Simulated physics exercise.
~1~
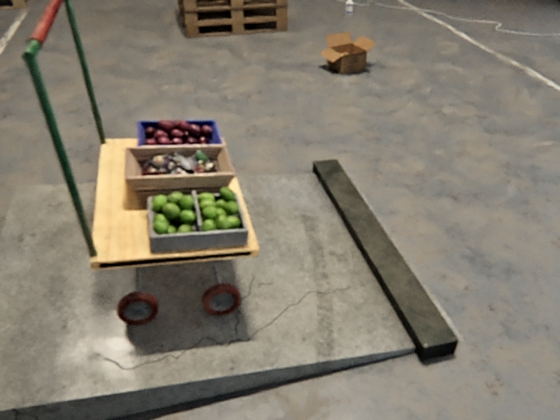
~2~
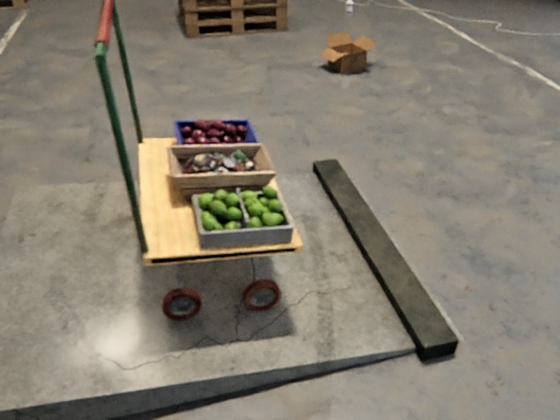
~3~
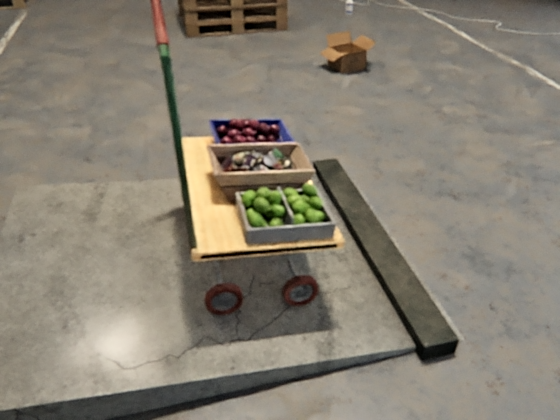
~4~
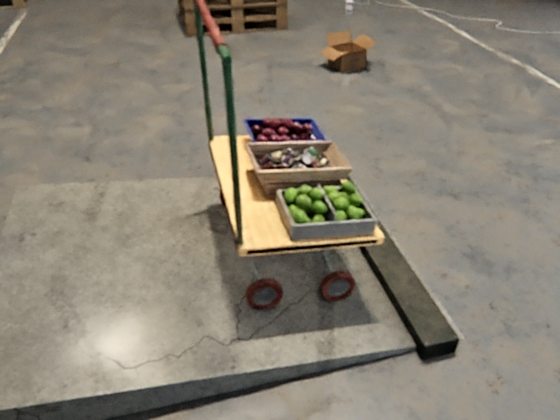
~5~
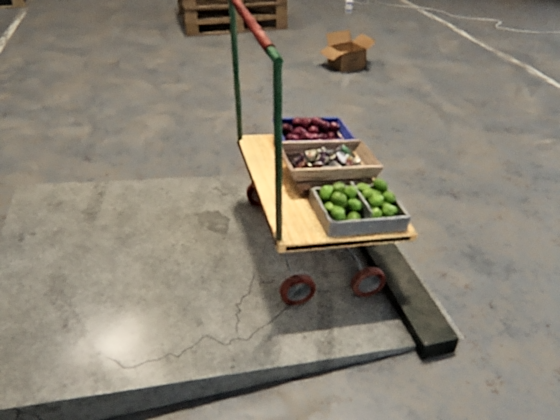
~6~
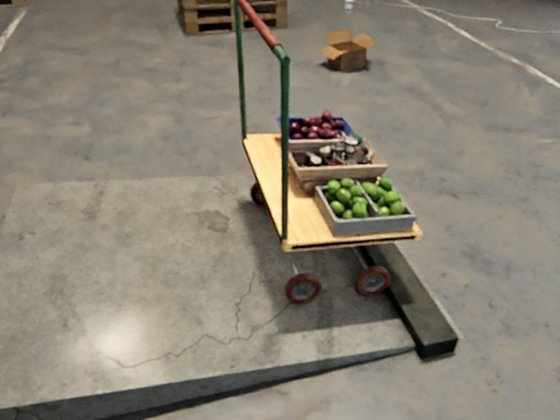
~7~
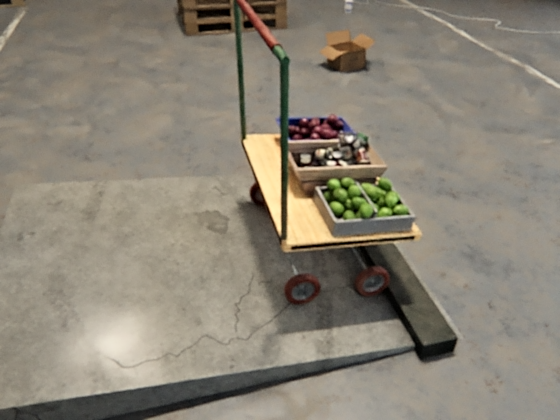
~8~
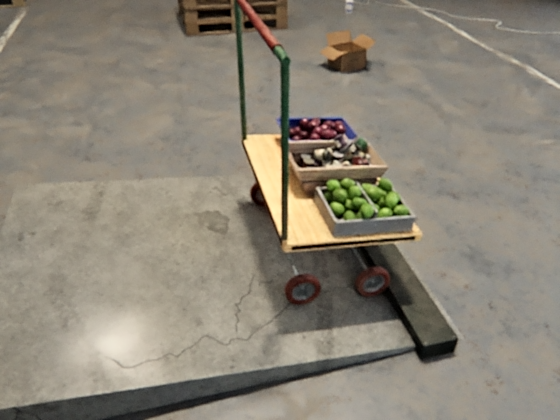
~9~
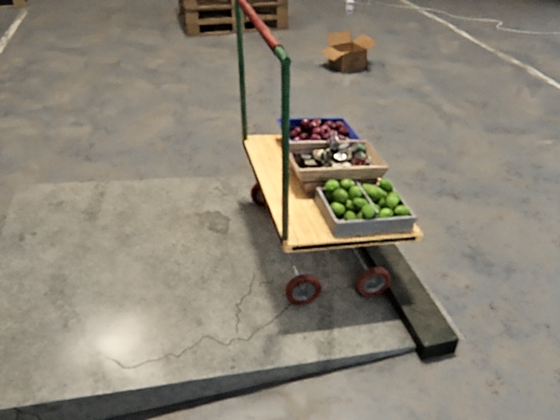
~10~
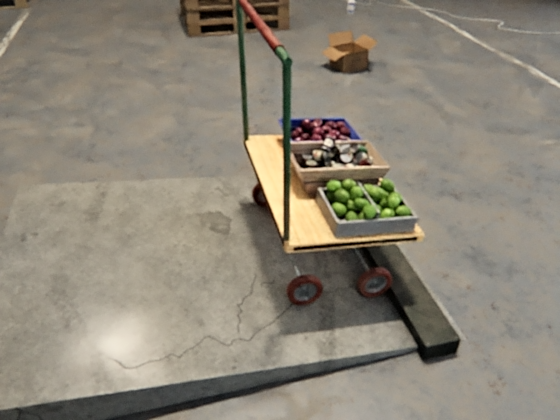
We see a goods trolley carrying red onions, small tins and green fruit in three containers roll rightward down a low ramp toward a dark raised sill. It comes to a halt at the sill and stays upright, with the containers in place and their contents still inside.
